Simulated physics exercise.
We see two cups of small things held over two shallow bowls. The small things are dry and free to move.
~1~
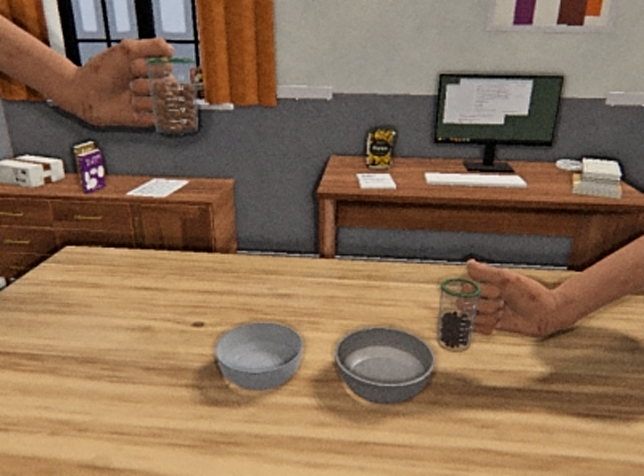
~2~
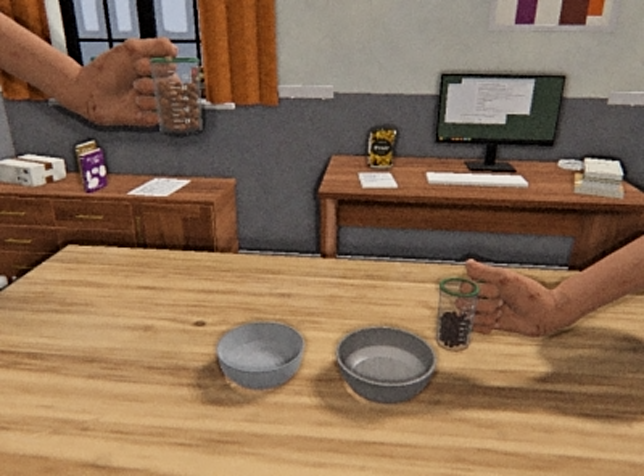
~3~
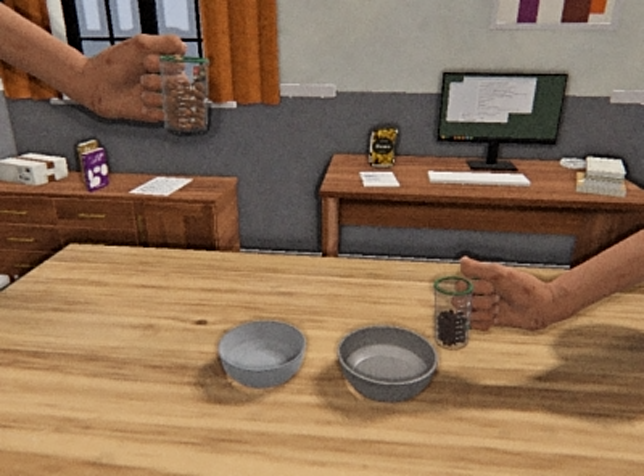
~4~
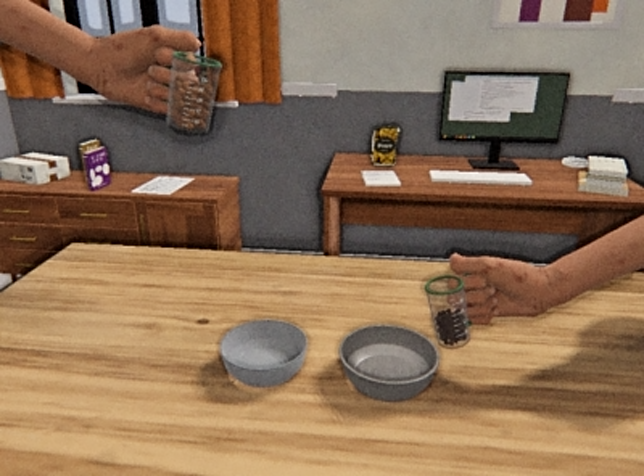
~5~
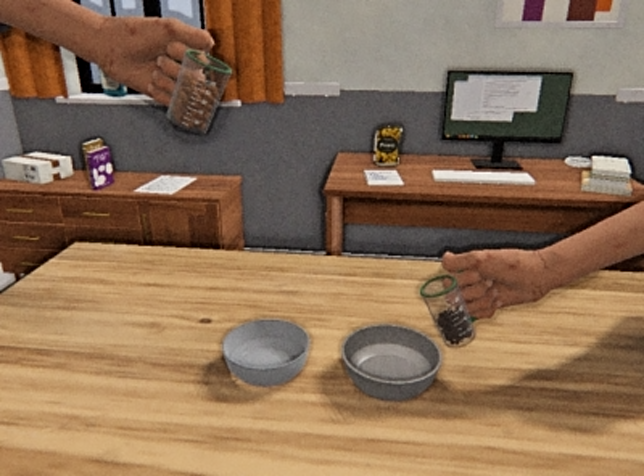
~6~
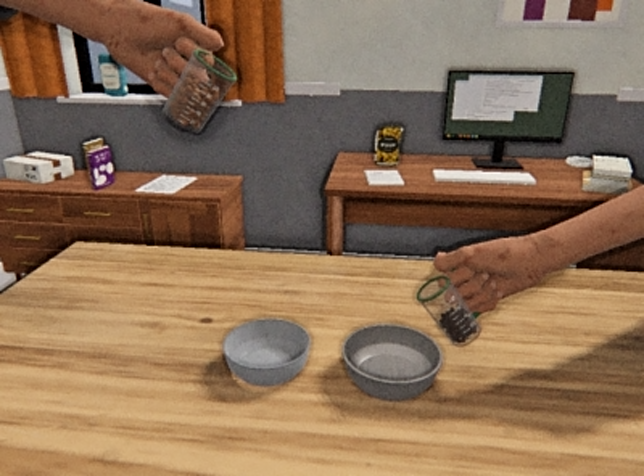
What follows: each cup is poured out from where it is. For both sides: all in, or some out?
In the end the left one loses some pieces, and the right one keeps them all.
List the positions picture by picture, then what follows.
Left dish at (250, 375), empty; left cup at (174, 96), holding cereal balls, high above its dish; right dish at (385, 387), empty; right cup at (457, 316), holding allspice berries, just above its dish, in the first picture.
Left cup at (178, 96), upright; right cup at (456, 315), upright, in the second picture.
Left cup at (185, 95), tipped 4°; right cup at (452, 314), tipped 4°, in the third picture.
Left cup at (192, 94), tipped 14°; right cup at (449, 313), tipped 14°, in the fourth picture.
Left cup at (198, 94), tipped 25°; right cup at (449, 312), tipped 25°, in the fifth picture.
Left dish at (257, 371); left cup at (198, 93), tipped 37°; right dish at (392, 384); right cup at (450, 312), tipped 37°, in the sixth picture.
Then, 0.31 s past the last view, left, all still in the cup; right, all still in the cup.
Then, 0.64 s past the last view, left, nearly all still in the cup, a stray few in the air; right, all still in the cup.
Then, 1.04 s past the last view, left, a small part still in the cup, about a quarter in the dish, a stray few outside the dish, about two thirds in the air; right, about a quarter still in the cup, most in the dish, a small part in the air.
Finally, left, most in the dish, a small part outside the dish; right, all in the dish, none outside the dish.
